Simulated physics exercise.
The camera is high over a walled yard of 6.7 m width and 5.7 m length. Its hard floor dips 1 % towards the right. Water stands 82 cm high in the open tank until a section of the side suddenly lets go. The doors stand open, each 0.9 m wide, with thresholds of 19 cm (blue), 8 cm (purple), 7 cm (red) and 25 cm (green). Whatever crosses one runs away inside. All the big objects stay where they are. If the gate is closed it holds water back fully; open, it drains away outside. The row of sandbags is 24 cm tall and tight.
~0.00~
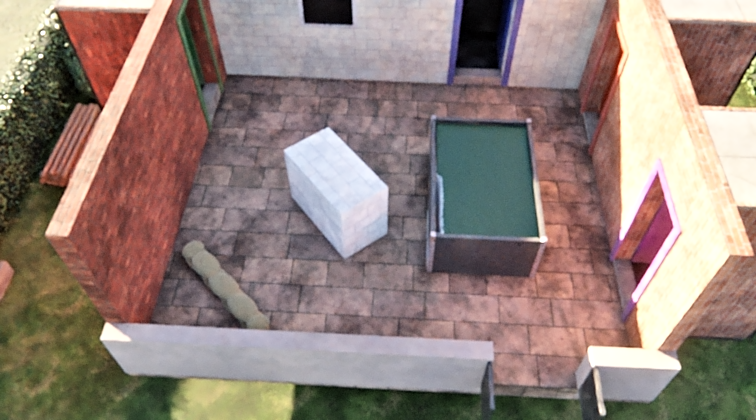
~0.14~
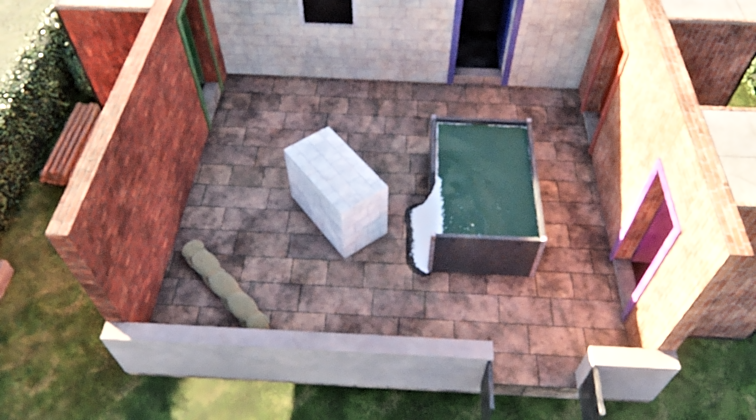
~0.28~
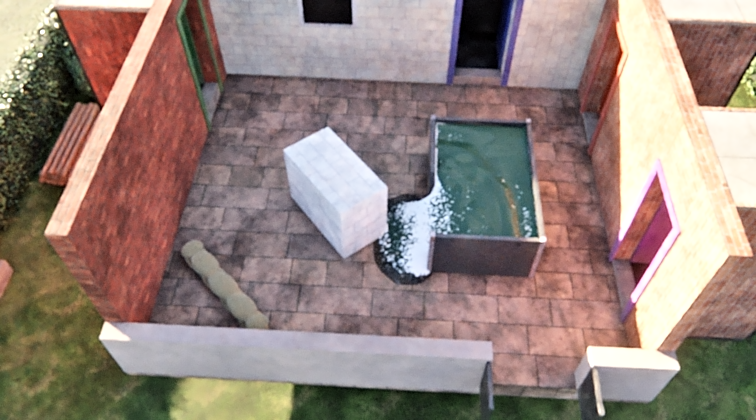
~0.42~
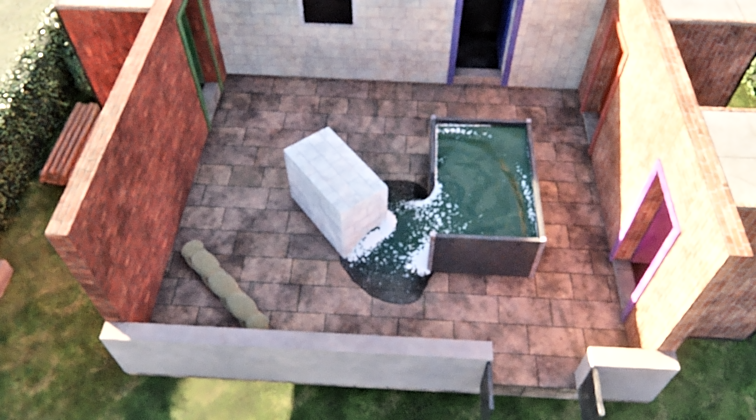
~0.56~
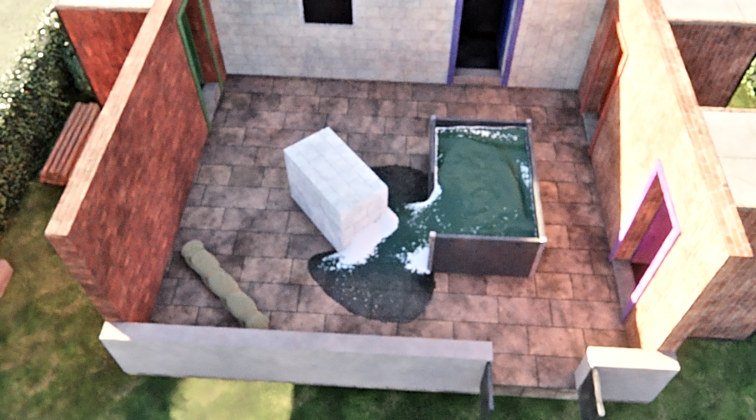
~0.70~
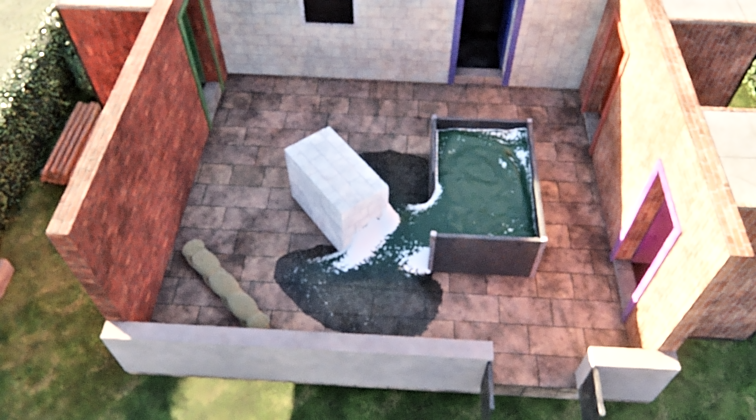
Green water pours from the open tank's left side and spreads around the white block.
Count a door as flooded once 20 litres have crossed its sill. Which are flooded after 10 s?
Within that time: At the blue door it does not reach the limit; at the purple door it does not reach the limit; at the red door it passes the limit; at the green door it keeps below the limit.
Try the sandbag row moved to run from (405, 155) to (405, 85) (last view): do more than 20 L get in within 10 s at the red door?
Against that limit: Red under.
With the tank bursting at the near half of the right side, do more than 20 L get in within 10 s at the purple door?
Against that limit: Purple over.
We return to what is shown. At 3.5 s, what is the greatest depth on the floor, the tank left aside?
About 24 cm.
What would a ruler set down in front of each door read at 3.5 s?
In cm: Blue 5, purple 0, red 0, green 11.
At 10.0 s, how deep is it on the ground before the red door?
Roughly 15.0 cm deep.
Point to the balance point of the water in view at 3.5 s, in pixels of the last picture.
Near (362, 213).
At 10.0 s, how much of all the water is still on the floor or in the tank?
Roughly 94 in a hundred.
After 1.4 s water covers 30 % of the floor and is deepest (49 cm) near (389, 231); blue door not reached, purple door not reached, red door not reached, green door not reached.
After 2.2 s water covers 50 % of the floor and is deepest (40 cm) near (264, 341); blue door not reached, purple door not reached, red door not reached, green door not reached.
After 3.5 s water covers 75 % of the floor and is deepest (24 cm) near (389, 231); blue door 5 cm at the sill, 0 L in, purple door not reached, red door not reached, green door 11 cm at the sill, 0 L in.
After 6.0 s water covers 90 % of the floor and is deepest (16 cm) near (288, 354); blue door 5 cm at the sill, 0 L in, purple door 9 cm at the sill, 1 L in, red door 8 cm at the sill, 0 L in, green door 14 cm at the sill, 0 L in.
After 10.0 s water covers 95 % of the floor and is deepest (16 cm) near (571, 92); blue door 7 cm at the sill, 0 L in, purple door 12 cm at the sill, 3 L in, red door 15 cm at the sill, 98 L in, green door 6 cm at the sill, 0 L in.
